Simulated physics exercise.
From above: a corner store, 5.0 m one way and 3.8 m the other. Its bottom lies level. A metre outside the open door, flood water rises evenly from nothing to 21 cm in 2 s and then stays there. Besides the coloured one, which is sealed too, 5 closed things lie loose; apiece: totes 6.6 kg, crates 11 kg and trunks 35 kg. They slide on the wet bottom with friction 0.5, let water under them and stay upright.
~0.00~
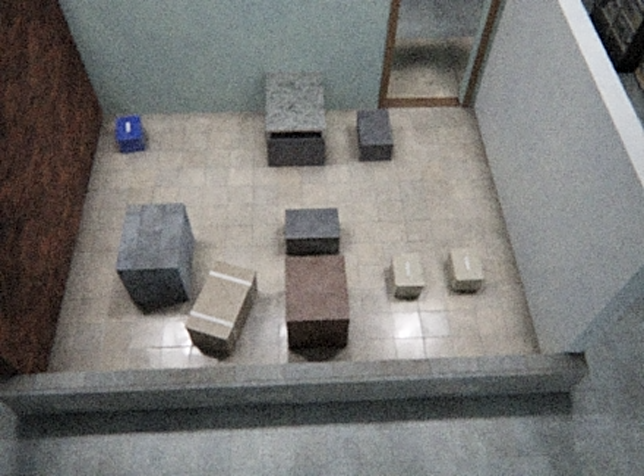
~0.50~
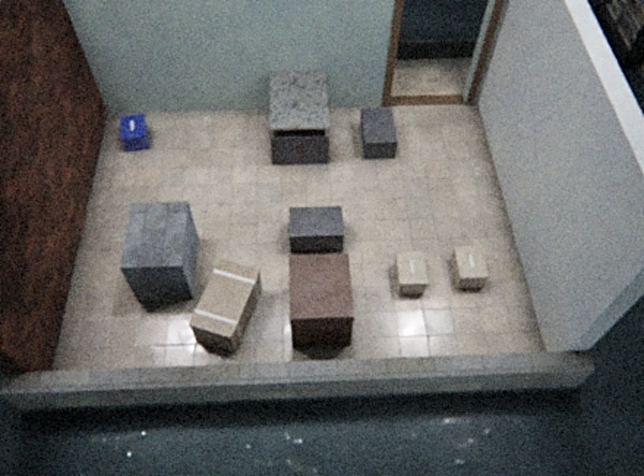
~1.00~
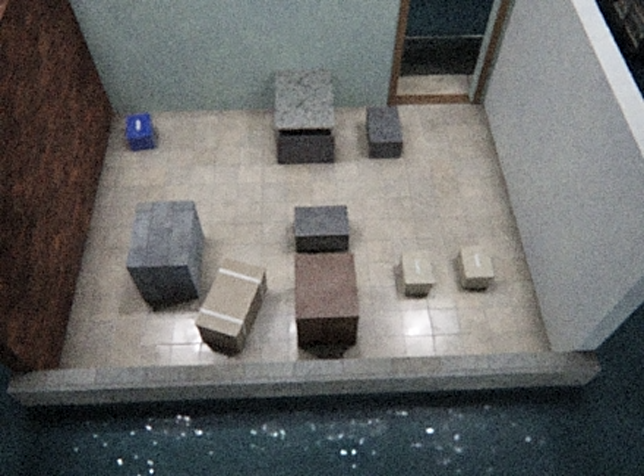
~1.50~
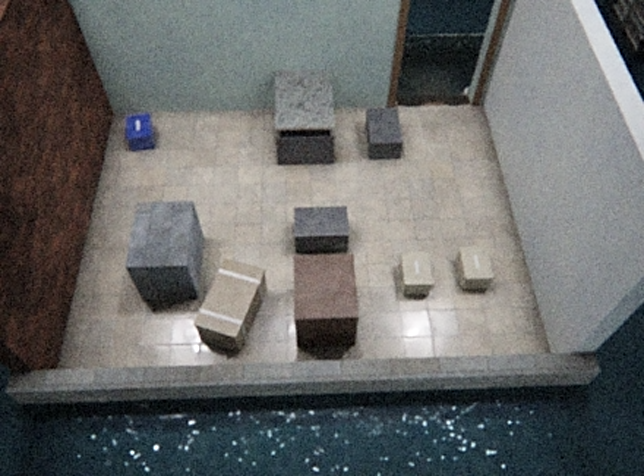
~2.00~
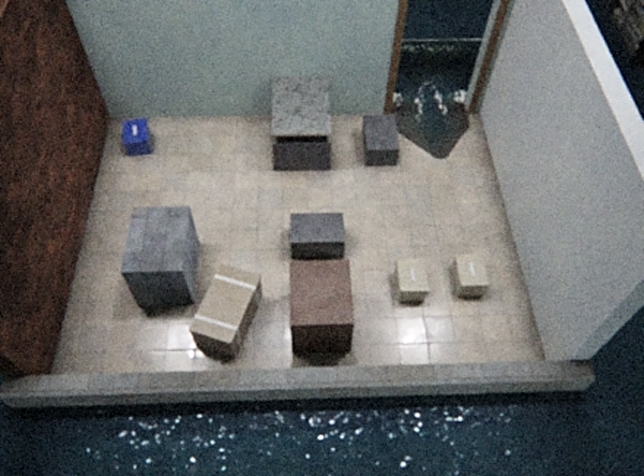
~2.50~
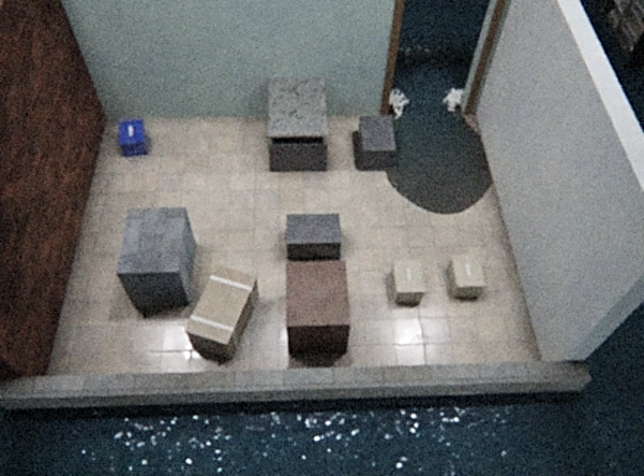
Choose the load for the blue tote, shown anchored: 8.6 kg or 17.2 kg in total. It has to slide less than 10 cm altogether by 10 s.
I expect that the lower weight is enough.
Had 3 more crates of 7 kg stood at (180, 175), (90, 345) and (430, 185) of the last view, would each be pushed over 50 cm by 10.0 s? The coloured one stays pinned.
In that order: Short of it, more, over.
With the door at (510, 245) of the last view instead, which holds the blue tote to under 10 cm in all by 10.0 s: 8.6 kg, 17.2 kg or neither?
In that case only the higher weight holds it.
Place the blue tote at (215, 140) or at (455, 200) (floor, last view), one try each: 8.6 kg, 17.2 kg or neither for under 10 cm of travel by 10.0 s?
In that order: Either load holds; neither is enough.
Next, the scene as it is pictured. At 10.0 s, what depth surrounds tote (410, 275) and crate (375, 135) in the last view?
Roughly 12 and 3 cm.
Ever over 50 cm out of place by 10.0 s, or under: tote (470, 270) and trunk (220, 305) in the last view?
In that order: Over, short of it.
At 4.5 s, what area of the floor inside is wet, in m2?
Some 8.0 m2.
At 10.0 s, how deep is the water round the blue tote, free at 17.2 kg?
Roughly 2 cm.
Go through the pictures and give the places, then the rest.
The blue tote at (128, 128) rests on the ground; 0.0 m2 under water; 0 of 6 have shifted, in the first frame.
The blue tote at (132, 126), on the bottom; water covers 0.0 m2; 0 of 6 have shifted, in the second frame.
The blue tote at (138, 126), on the bottom; 0.0 m2 under water; 0 of 6 have shifted, in the third frame.
The blue tote at (138, 126), on the bottom; 0.0 m2 under water; 0 of 6 have shifted, in the fourth frame.
The blue tote at (135, 131), on the bottom; water covers 0.5 m2; 0 of 6 have shifted, in the fifth frame.
The blue tote at (131, 131) rests on the ground; water covers 1.8 m2; 0 of 6 have shifted, in the sixth frame.
After 3.5 s the blue tote would be 0 cm from its start with 8.6 kg and 0 cm from its start with 17.2 kg; 0 cm of water round it then.
After 4.5 s the blue tote would be 0 cm from its start with 8.6 kg and 0 cm from its start with 17.2 kg; 0 cm of water round it then.
After 7.0 s the blue tote would be 0 cm from its start with 8.6 kg and 0 cm from its start with 17.2 kg; 0 cm of water round it then.
After 10.0 s the blue tote would be 0 cm from its start with 8.6 kg and 0 cm from its start with 17.2 kg; 2 cm of water round it then.
